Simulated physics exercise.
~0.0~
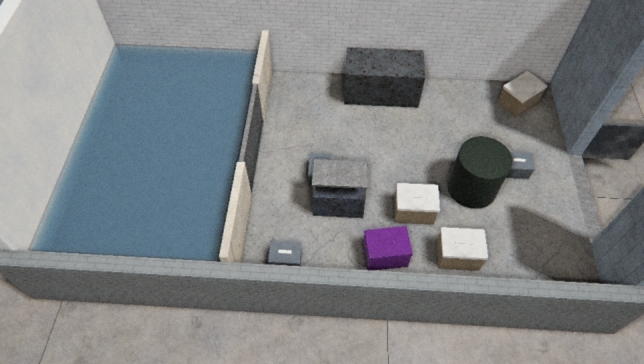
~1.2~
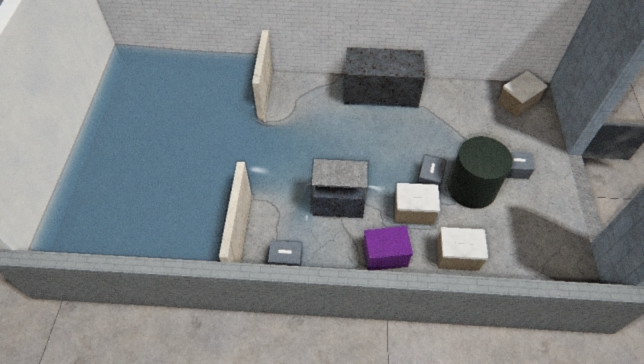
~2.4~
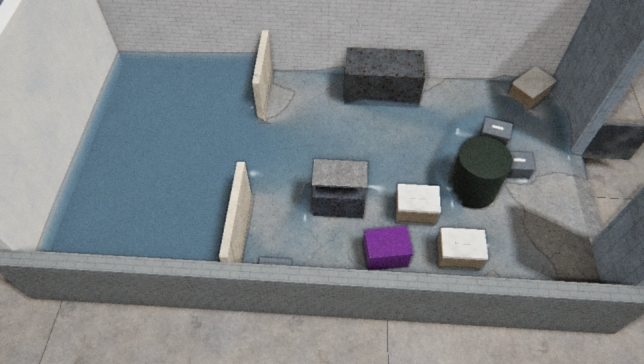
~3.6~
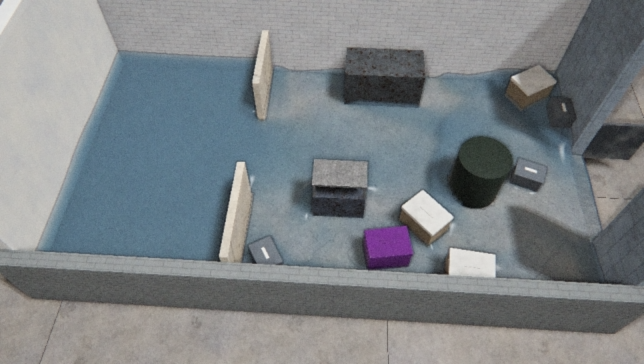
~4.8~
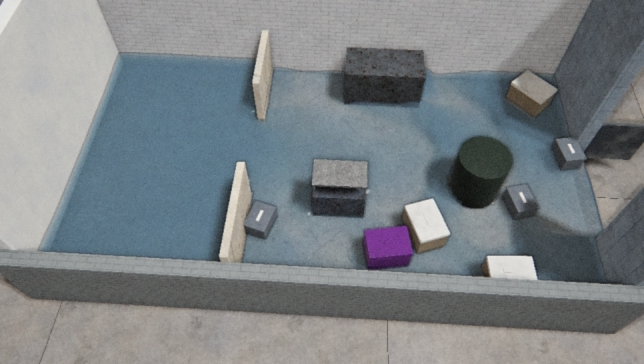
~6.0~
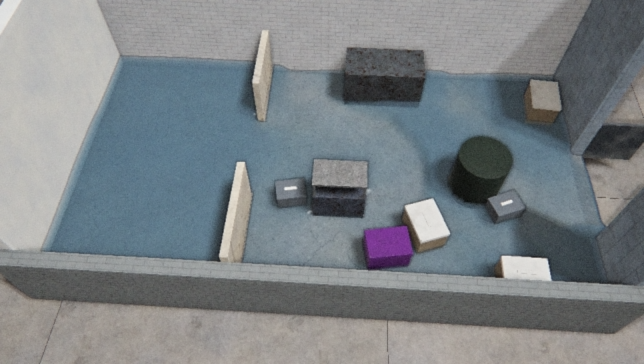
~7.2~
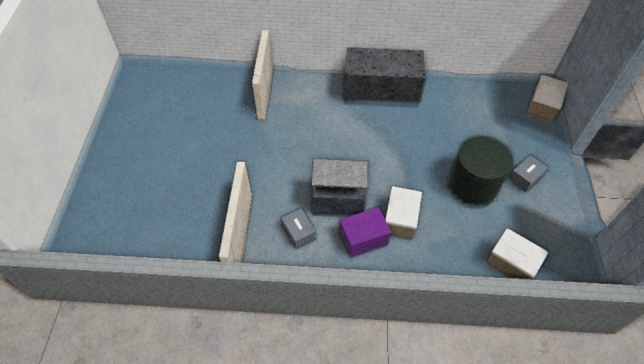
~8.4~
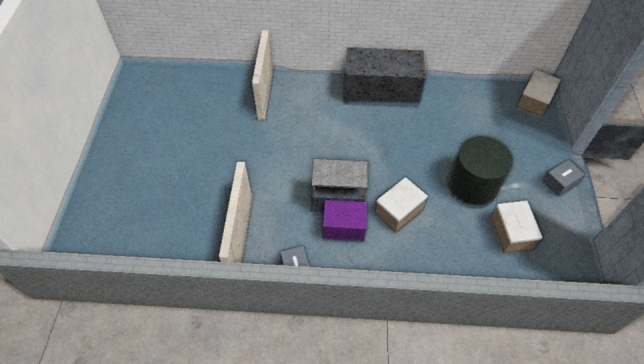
At the start, blue water fills the left room while boxes, dark blocks and a dark green cylinder stand on the dry floor to the right. The middle of the dividing wall opens, and water pours through the gap and spreads across the floor. Small grey cases drift about, and one passes out of sight near the right-hand opening, while the pale boxes turn and slide. The purple chest stays put at first, then shifts left and toward the back. It ends close in front of the grey-topped block, with water covering both rooms.
